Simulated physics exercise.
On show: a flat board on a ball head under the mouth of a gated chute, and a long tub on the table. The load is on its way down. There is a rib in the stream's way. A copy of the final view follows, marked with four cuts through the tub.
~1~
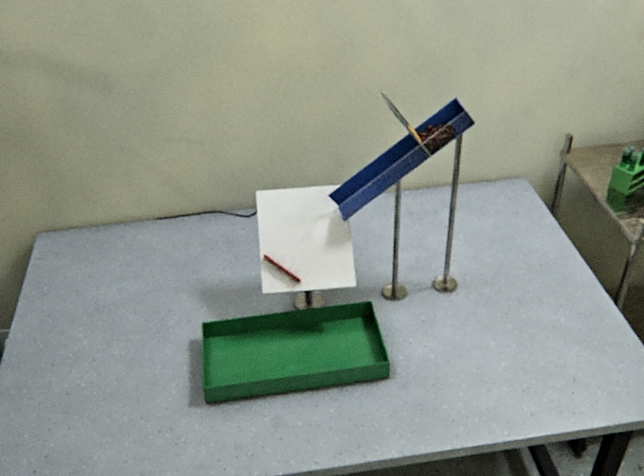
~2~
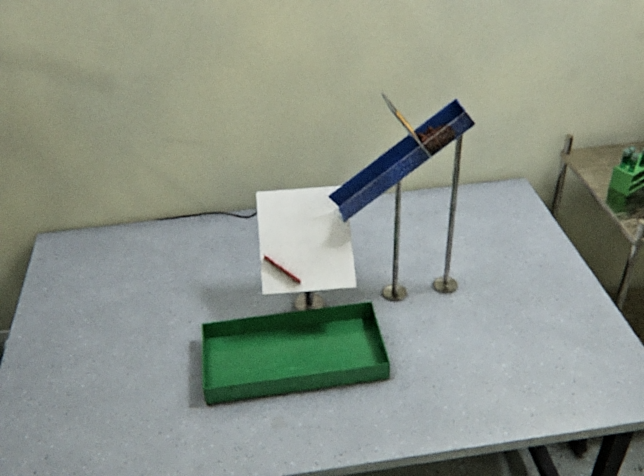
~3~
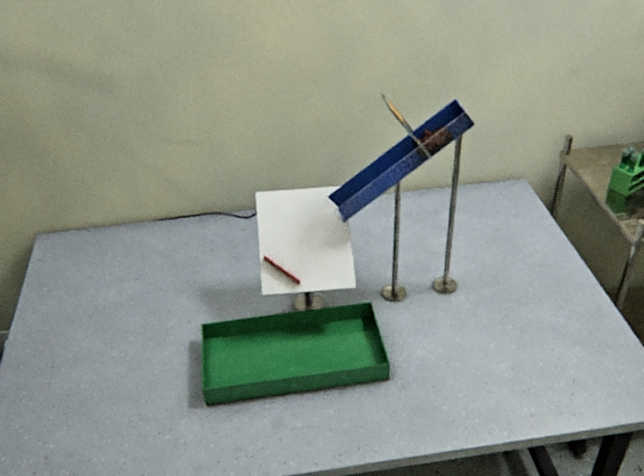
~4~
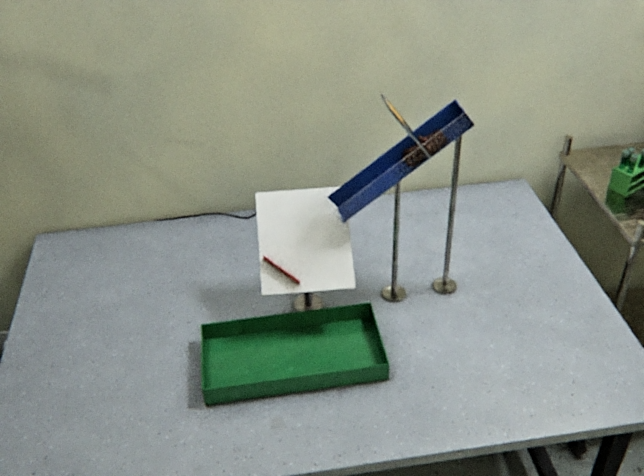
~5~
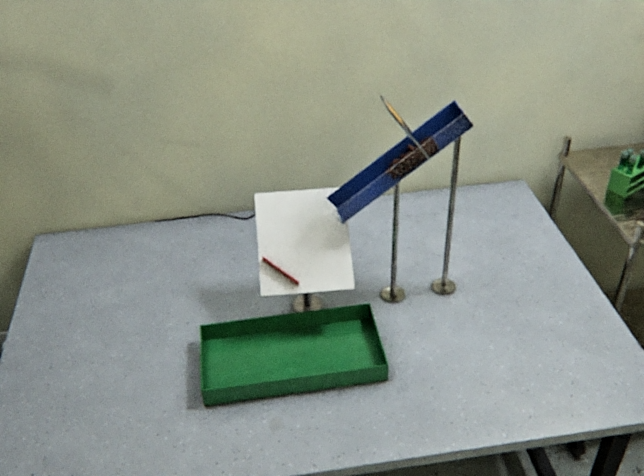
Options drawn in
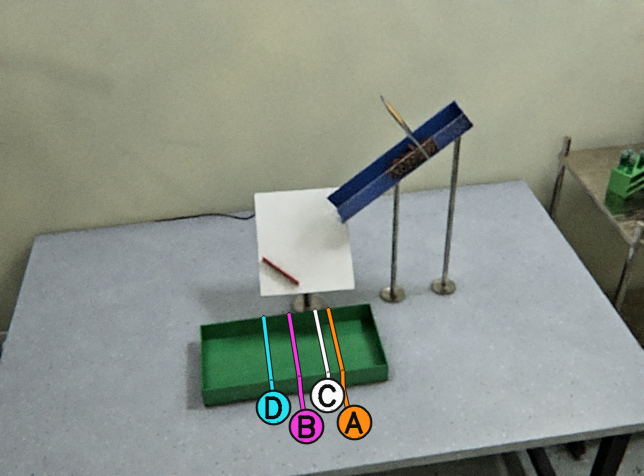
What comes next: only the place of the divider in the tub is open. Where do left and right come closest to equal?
I would pick line C.
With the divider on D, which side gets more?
The right side.
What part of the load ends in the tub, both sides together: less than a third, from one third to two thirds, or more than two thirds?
More than two thirds.
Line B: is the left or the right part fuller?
Right.
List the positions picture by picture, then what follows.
In the first frame, load behind the gate near (433, 139), allspice berries; lip of the chute near (341, 213), sloping fairly steeply.
In the second frame, middle of the board near (305, 239), tilted fairly steeply; middle of its low edge near (310, 291); of its high edge near (301, 189).
In the third frame, front corners of the tub near (203, 389) and (389, 363), empty; front of the load near (419, 151).
In the fourth frame, middle of the load near (423, 149); its front near (404, 158), close to a quarter of the way to the lip; rib from (264, 256) to (300, 282).
In the fifth frame, middle of the load near (415, 157); its front near (388, 171), close to a third of the way to the lip.
On the marked copy, line A crosses the front rim at (342, 371); line B crosses the front rim at (299, 377); line C crosses the front rim at (328, 373); line D crosses the front rim at (271, 381).
With A, of what is caught, the bulk on the left of the divider, a small share on the right.
With B, of what is caught, close to a quarter on the left of the divider, the bulk on the right.
With C, of what is caught, close to half on the left of the divider, close to half on the right.
With D, of what is caught, a small share on the left of the divider, all but a few on the right.
